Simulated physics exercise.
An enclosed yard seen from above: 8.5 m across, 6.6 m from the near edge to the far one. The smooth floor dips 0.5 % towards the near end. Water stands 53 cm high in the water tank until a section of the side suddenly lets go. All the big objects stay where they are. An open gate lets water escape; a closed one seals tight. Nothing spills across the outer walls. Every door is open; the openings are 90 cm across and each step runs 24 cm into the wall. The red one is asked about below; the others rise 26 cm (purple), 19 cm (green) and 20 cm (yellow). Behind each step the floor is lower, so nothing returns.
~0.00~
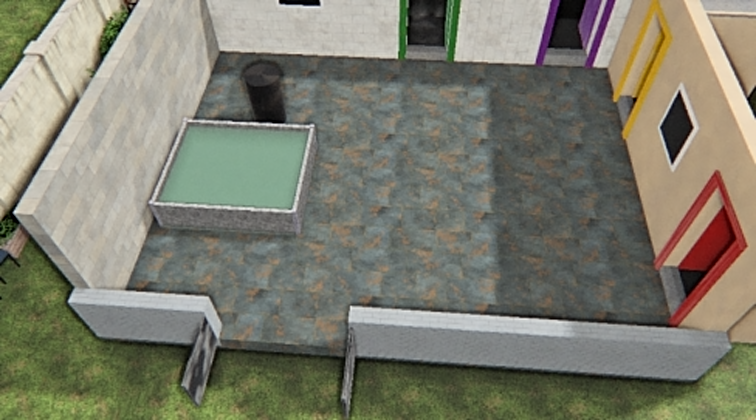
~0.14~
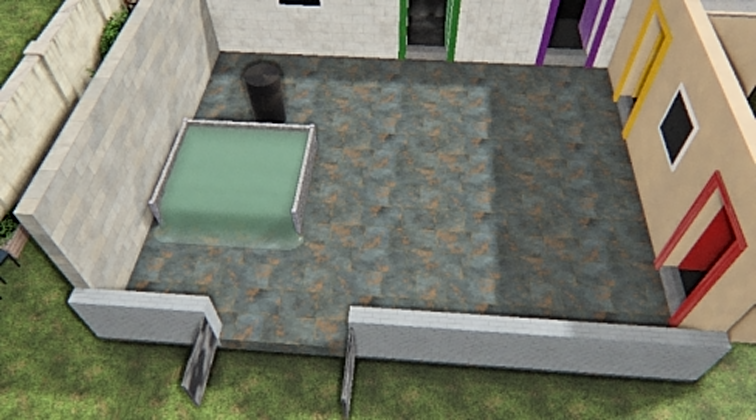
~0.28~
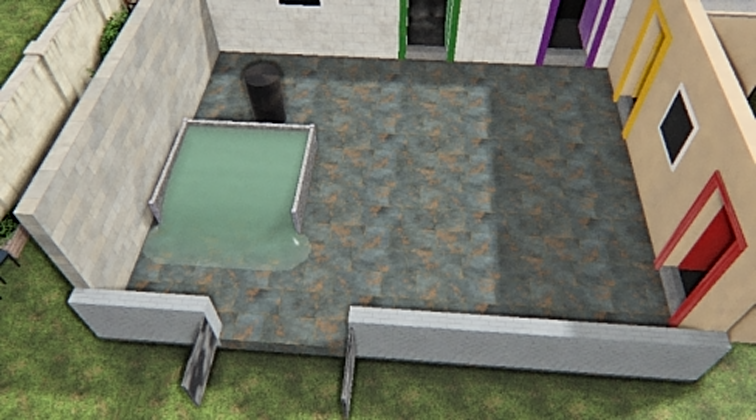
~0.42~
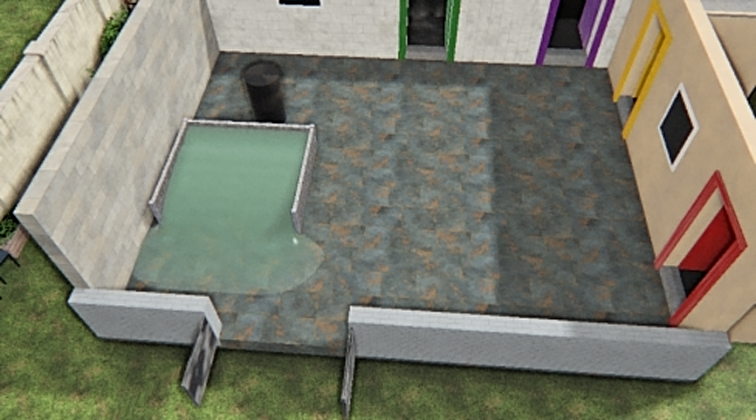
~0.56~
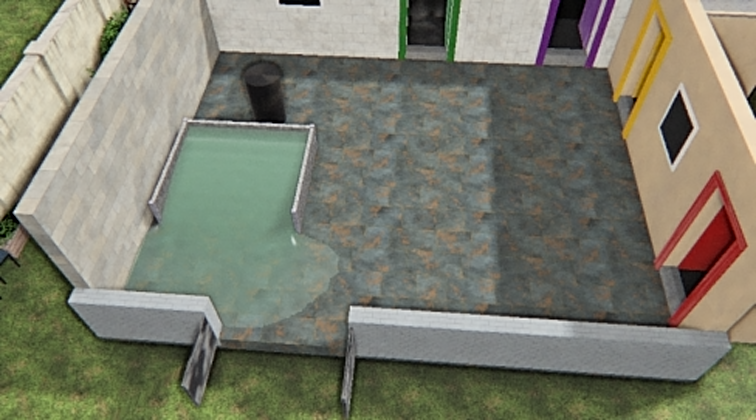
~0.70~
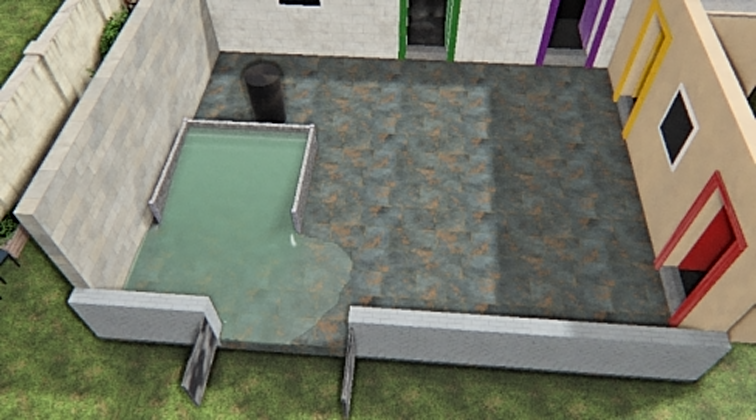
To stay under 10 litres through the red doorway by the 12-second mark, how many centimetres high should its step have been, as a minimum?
Close to 7.5 cm is just enough.
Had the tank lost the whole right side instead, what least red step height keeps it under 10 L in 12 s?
Some 18 cm.
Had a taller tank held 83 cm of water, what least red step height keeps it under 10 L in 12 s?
Then roughly 15 cm.
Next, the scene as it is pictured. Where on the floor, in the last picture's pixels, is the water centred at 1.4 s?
At about (229, 226).
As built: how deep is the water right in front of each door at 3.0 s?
Depths in cm: Purple 0, green 0, yellow 0, red 0.
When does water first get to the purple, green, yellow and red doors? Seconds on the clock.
Arrival: Purple 11.5 s, green not in the 12 s, yellow 8.5 s, red 5.5 s.
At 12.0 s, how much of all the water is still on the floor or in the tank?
Some 50 per cent remains.
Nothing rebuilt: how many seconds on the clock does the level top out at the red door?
Around 6.0 s.
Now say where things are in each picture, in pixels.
In the first picture, still water, 53 cm deep, in the water tank at (237, 166); the red door at (692, 259) is dry.
In the second picture, the gap is at (228, 221), the front 0.3 m out at (161, 238); the back of the water tank holds 53 cm.
In the third picture, the front is at (156, 259), 0.7 m from the gap at (229, 222); 1.7 m2 of floor is wet, 53 cm left at the back.
In the fourth picture, water pours out at (229, 223) and has run 1.2 m, to (176, 286); about 9 cm deep outside, 53 cm at the back.
In the fifth picture, the front is at a hidden place, 1.7 m from the gap at (229, 223); 4.7 m2 of floor is wet, 48 cm left at the back.
In the sixth picture, the front is at a hidden place, 2.0 m from the gap at (229, 224); 5.5 m2 of floor is wet, 44 cm left at the back; 5.3 m in a straight line remain to the red door at (692, 259).
After 1.4 s water covers 15 % of the floor, deepest (45 cm) near (126, 317); it has not reached the red door.
After 3.0 s water covers 15 % of the floor, deepest (27 cm) near (159, 232); it has not reached the red door.
After 12.0 s water covers 60 % of the floor, deepest (6 cm) near (115, 316); 5 cm at the red door, 0 litres in over its 14 cm step.
At the red door as built, the water arrived by 5.4 s and peaked near 11 cm at 6.0 s.
With a step of 6.5 cm, 17 litres would have come in within the 12 s; with 9 cm, 2 litres. So under 10 litres takes about 7.5 cm.
